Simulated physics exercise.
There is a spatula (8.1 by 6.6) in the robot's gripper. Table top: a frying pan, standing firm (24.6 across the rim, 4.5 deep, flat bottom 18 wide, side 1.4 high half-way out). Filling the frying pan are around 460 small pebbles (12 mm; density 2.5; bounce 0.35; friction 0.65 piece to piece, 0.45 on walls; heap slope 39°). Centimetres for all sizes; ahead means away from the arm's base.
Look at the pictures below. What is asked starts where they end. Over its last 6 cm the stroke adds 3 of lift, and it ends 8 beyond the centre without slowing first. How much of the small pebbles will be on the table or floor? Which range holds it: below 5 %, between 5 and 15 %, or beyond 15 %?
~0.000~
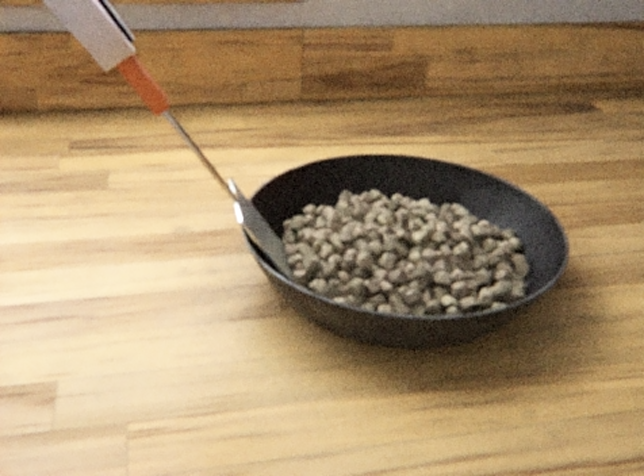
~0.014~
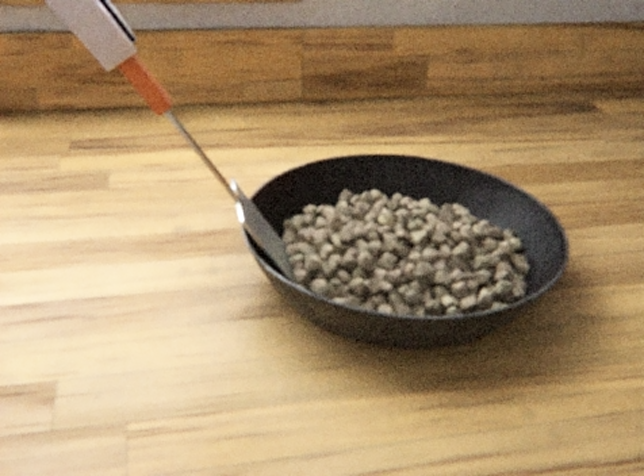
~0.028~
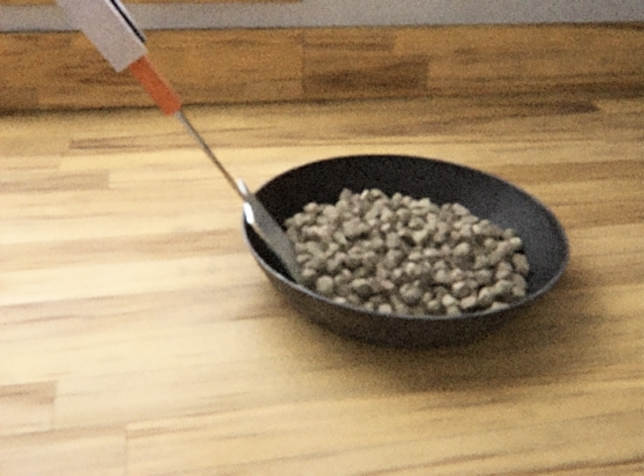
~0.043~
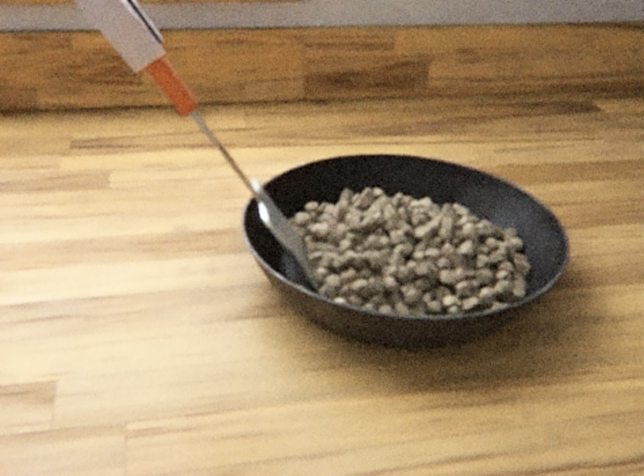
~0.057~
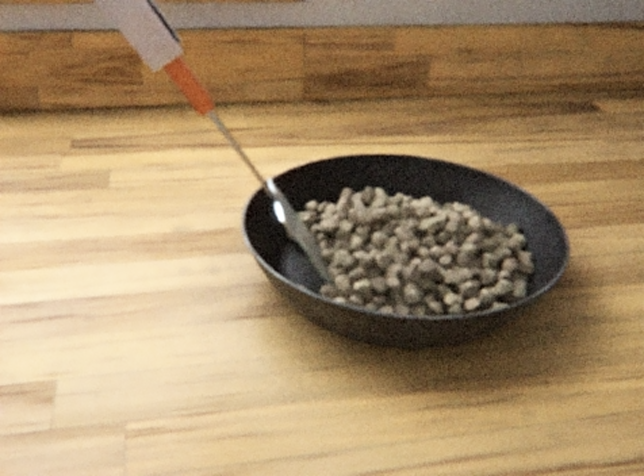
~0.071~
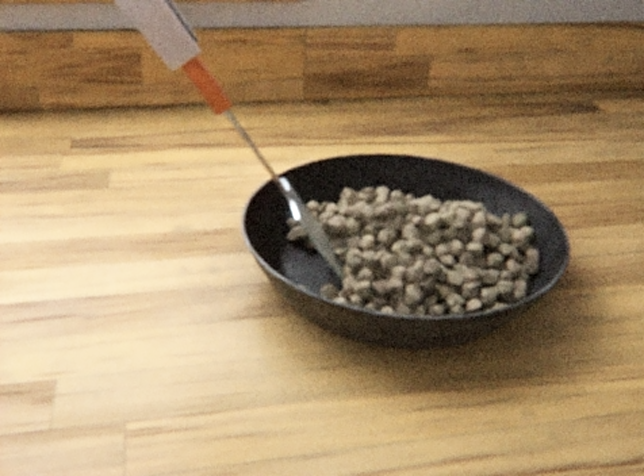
The range beyond 15 %.
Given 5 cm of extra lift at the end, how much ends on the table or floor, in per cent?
I'd reckon around 15 per cent.
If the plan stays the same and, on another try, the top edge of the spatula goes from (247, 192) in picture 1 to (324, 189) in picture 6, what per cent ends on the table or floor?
Some 25 percent ends up on the table or floor.
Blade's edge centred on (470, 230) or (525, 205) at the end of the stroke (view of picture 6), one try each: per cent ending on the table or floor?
Roughly 10 and 30 per cent.
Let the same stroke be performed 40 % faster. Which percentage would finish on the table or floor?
Estimate: Near 25 %.
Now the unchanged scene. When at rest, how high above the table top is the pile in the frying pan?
It reaches about 5.5 cm.
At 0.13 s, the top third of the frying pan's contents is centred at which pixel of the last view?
I'd point to about (441, 228).
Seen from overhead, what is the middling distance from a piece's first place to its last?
Distance: Near 4 cm.
By 0.13 s, sloping 57°, highest piece 6 above the table; 463 in the frying pan.
By 0.18 s, sloping 57°, highest piece 8 above the table; 459 in the frying pan, 4 on the blade or in flight.
By 0.41 s, sloping 57°, highest piece 10 above the table; 366 in the frying pan, 85 on the table or floor, 12 on the blade or in flight.
By 1.46 s, sloping 57°, highest piece 5 above the table; 365 in the frying pan, 98 on the table or floor.
Final count, 365 in the frying pan, 98 on the table or floor. That is 21 % on the table or floor.
